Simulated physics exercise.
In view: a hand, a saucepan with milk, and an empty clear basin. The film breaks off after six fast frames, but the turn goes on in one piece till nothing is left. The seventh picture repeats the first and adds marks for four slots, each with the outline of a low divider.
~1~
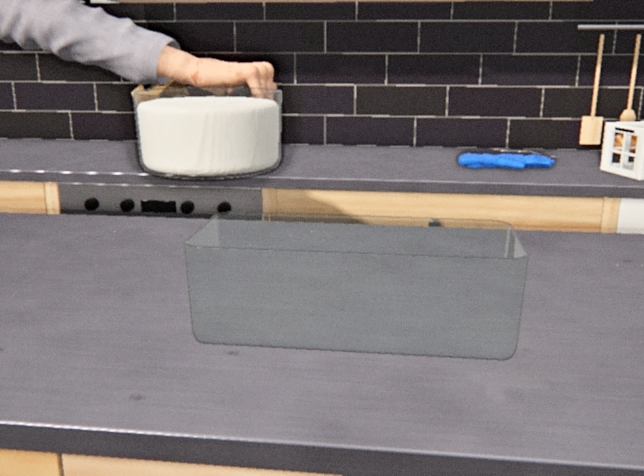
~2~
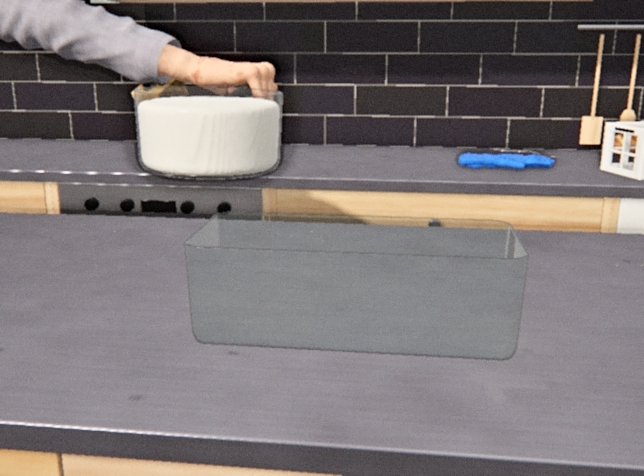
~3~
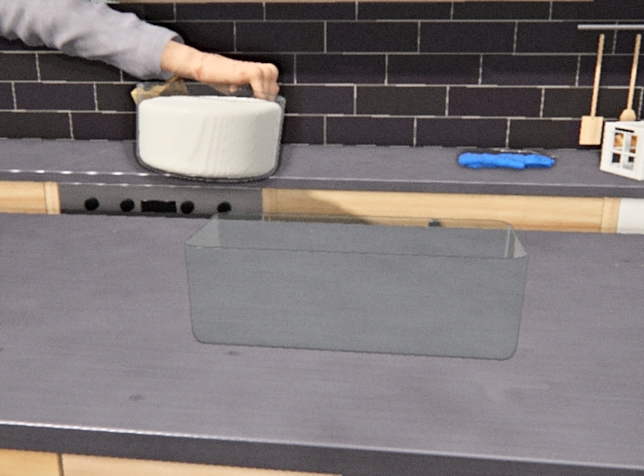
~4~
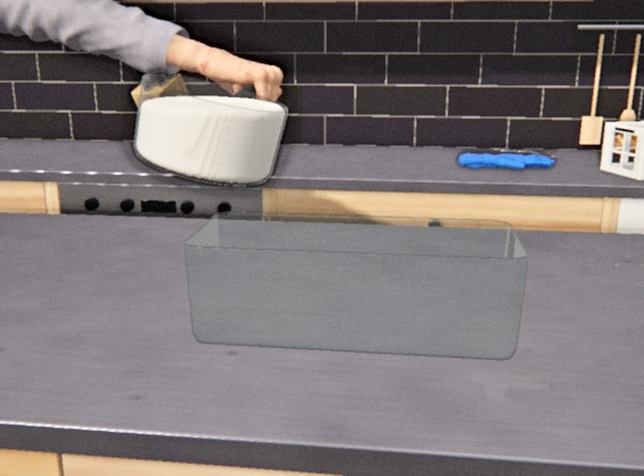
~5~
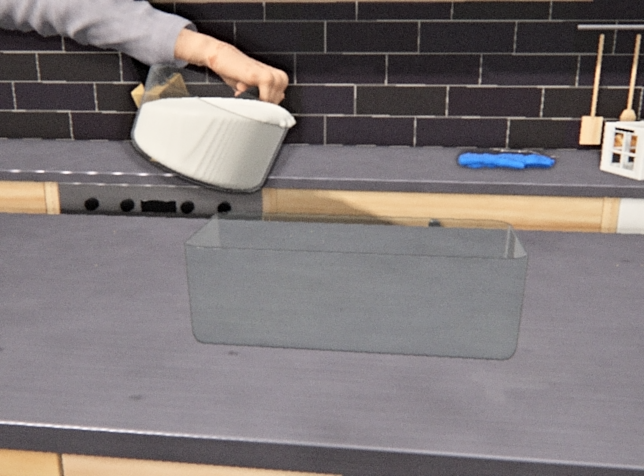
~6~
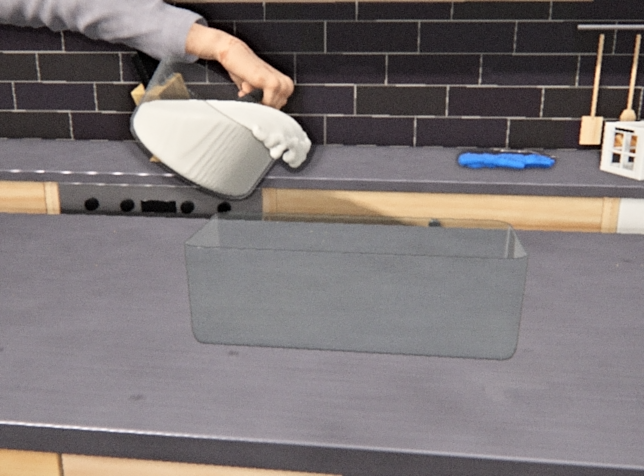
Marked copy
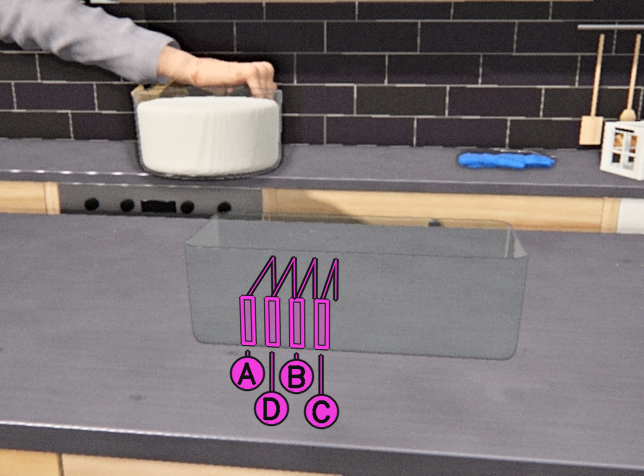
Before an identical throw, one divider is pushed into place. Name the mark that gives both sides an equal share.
The best position is C.
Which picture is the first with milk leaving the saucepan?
In picture 5.
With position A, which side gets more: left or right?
More ends on the right.
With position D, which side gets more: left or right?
The right side.
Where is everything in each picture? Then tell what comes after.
Upright, lip at (277, 91); basin from (194, 339) to (516, 357); nothing has left yet, in the first picture.
Upright, lip at (278, 93); nothing has left yet, in the second picture.
Tipped about 6°, lip at (281, 99); nothing has left yet, in the third picture.
Tipped about 14°, lip at (284, 110); nothing has left yet, in the fourth picture.
Tipped about 23°, lip at (286, 123); milk is over the lip, down to (291, 125), in the fifth picture.
Tipped about 35°, lip at (286, 139); milk is over the lip, down to (298, 161), in the sixth picture.
On the marked copy, A at (247, 351); B at (296, 354); C at (321, 355); D at (271, 352).
For position A, about 6 % ends left of the wall and 94 % right of it.
For position B, about 28 % ends left of the wall and 71 % right of it.
For position C, about 48 % ends left of the wall and 51 % right of it.
For position D, about 11 % ends left of the wall and 89 % right of it.
